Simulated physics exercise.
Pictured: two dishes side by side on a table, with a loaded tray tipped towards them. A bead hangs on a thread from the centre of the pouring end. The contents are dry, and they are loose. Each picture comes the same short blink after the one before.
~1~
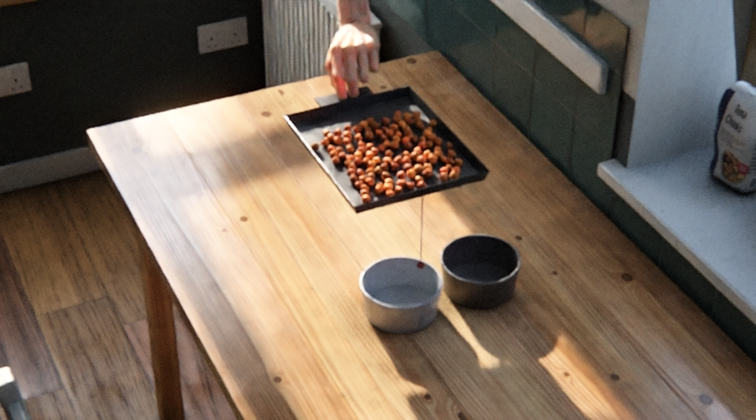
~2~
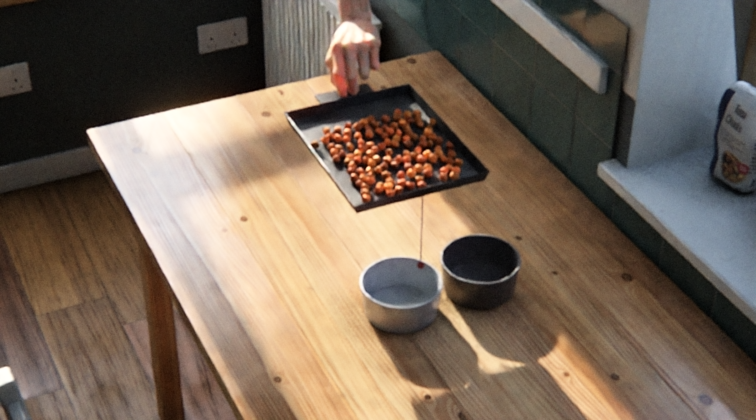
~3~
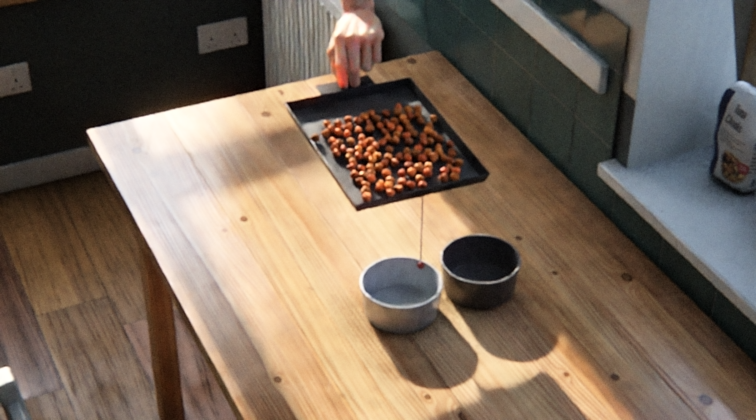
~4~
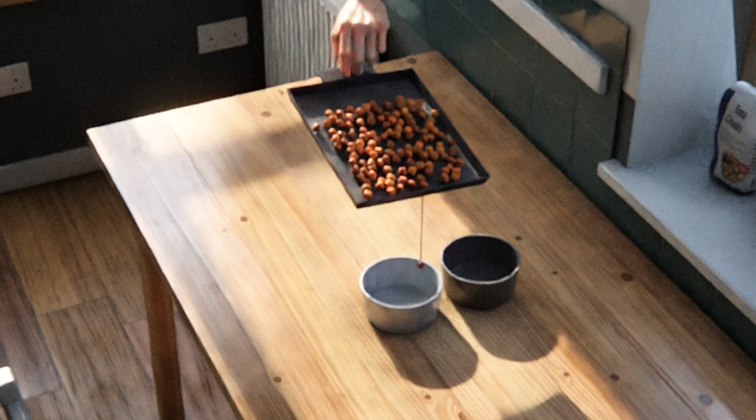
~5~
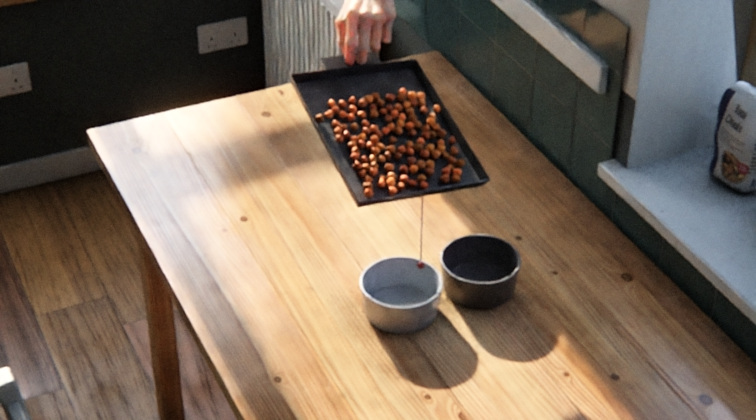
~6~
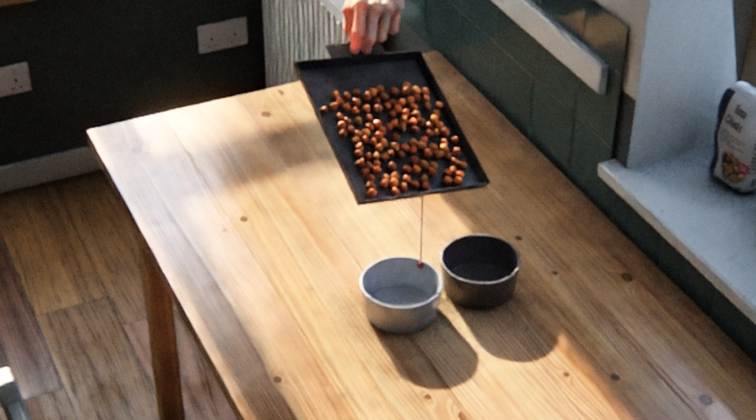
A hand gradually raises the far end of a dark tray of small, orange-brown, nut-like pieces, tilting it above two round dishes, one light and one dark, while the pieces shift slightly and a thread hangs almost still.
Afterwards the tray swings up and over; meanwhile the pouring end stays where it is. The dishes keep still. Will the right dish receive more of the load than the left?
The right-side dish receives more.
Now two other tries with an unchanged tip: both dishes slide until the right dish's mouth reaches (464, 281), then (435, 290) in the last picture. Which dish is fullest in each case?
Try 1: The right-side dish; try 2: The right-side dish.
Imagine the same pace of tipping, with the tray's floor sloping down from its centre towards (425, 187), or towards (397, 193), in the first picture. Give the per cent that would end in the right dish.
Near 30 % and 0 %.
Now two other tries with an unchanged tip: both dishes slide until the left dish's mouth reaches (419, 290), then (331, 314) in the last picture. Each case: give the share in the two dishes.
You'd get near 80 percent first and near 10 percent next.
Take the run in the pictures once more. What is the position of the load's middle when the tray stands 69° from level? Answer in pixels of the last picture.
The centre of the load shows up near (440, 157) in the last view.
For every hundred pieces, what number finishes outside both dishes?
Share outside: Near 30 %.
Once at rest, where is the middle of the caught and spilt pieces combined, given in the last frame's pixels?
Close to (481, 290) in the last picture.
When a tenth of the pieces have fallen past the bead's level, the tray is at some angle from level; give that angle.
Roughly 105 degrees.
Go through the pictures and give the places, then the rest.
The first frame shows corners of the pouring end at (357, 204) and (485, 170), level; middle of the load at (389, 154), coated peanuts; left dish at (419, 316); right dish at (499, 292); bead on its thread at (421, 265).
The second frame shows corners of the pouring end at (357, 204) and (485, 170), level; middle of the load at (389, 153).
The third frame shows corners of the pouring end at (357, 202) and (486, 172), tipped barely, lowest at the right corner; middle of the load at (389, 150).
The fourth frame shows corners of the pouring end at (359, 201) and (486, 175), tipped a little, lowest at the right corner; middle of the load at (391, 145).
The fifth frame shows corners of the pouring end at (360, 199) and (486, 178), tipped clearly, lowest at the right corner; middle of the load at (392, 140).
The sixth frame shows corners of the pouring end at (362, 198) and (486, 180), tipped clearly, lowest at the right corner; middle of the load at (396, 137); left dish at (419, 316); right dish at (499, 292).
Soon after the last picture, tray tipped steeply; nearly all on the tray; a stray few in the air.
A little later, tray tipped past a quarter turn; about a quarter on the tray; about a quarter in the right dish; a small part outside both; about half in the air.
Later still, tray tipped past a quarter turn; about two thirds in the right dish; about a third outside both.
At rest, tray tipped past a quarter turn; none in the left dish; about two thirds in the right dish; about a third outside both.
